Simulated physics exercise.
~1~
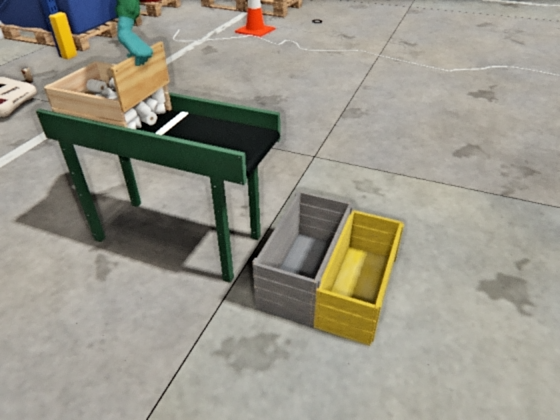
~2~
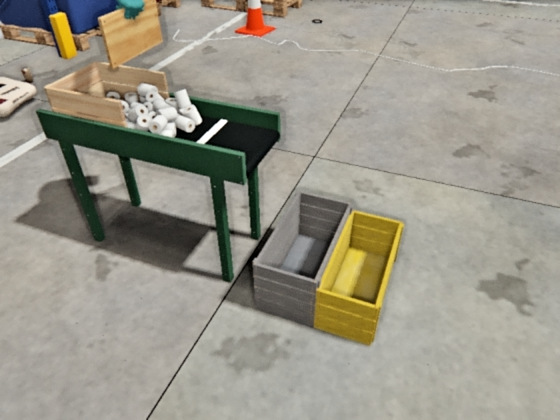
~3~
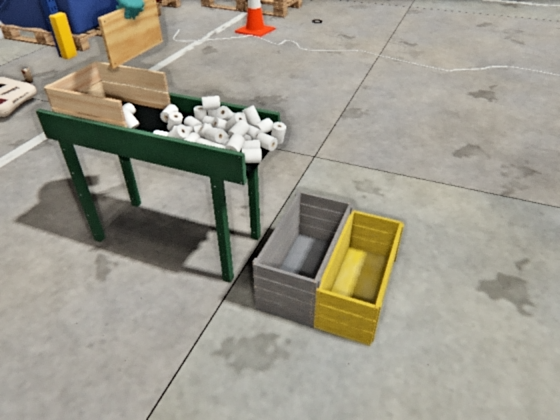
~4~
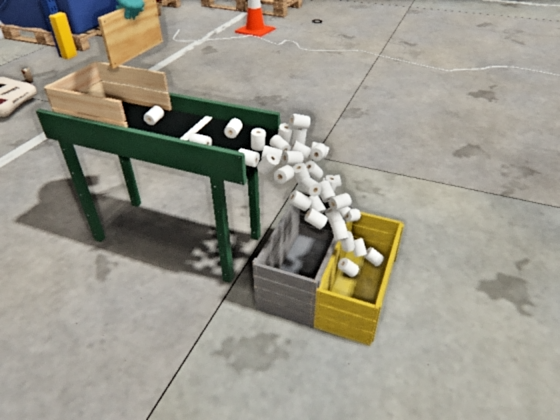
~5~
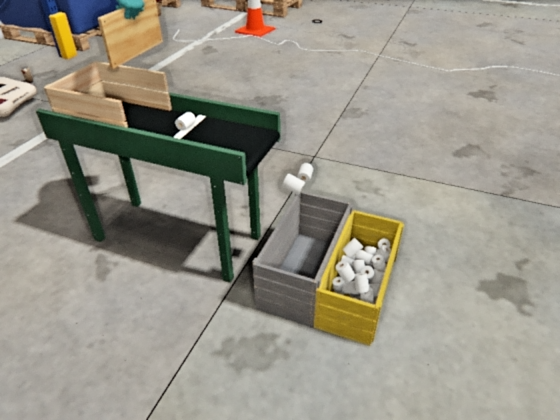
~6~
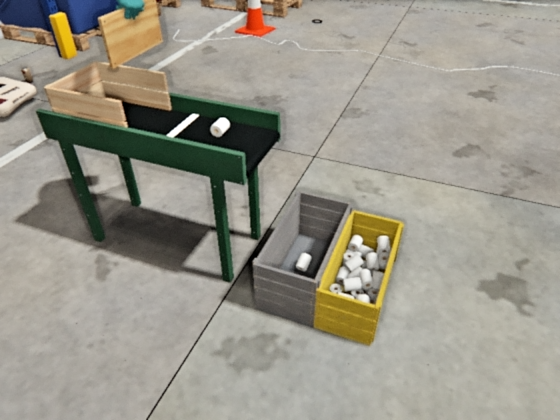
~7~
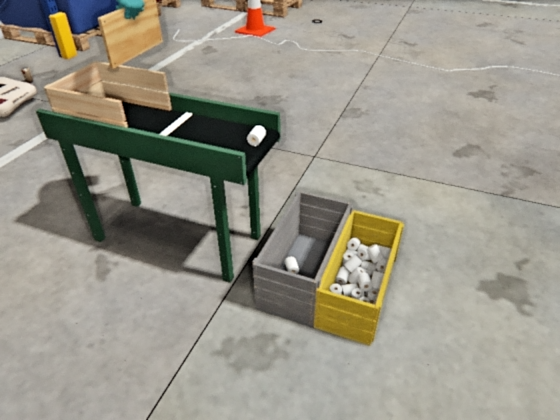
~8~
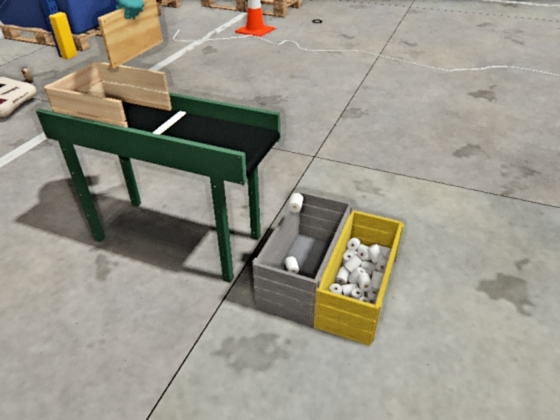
On a stained concrete floor in what looks like a warehouse, seen from above at an angle, a green-framed table with a black belt stands at left, a grey bin and a yellow tote side by side at its right. A teal gripper at the top lifts the end panel of a wooden pen full of white paper rolls. The rolls spread along the belt to the right and pour off its end in a cluster, mostly into the yellow tote. A few stragglers follow, and two finish in the grey bin, leaving the belt empty.
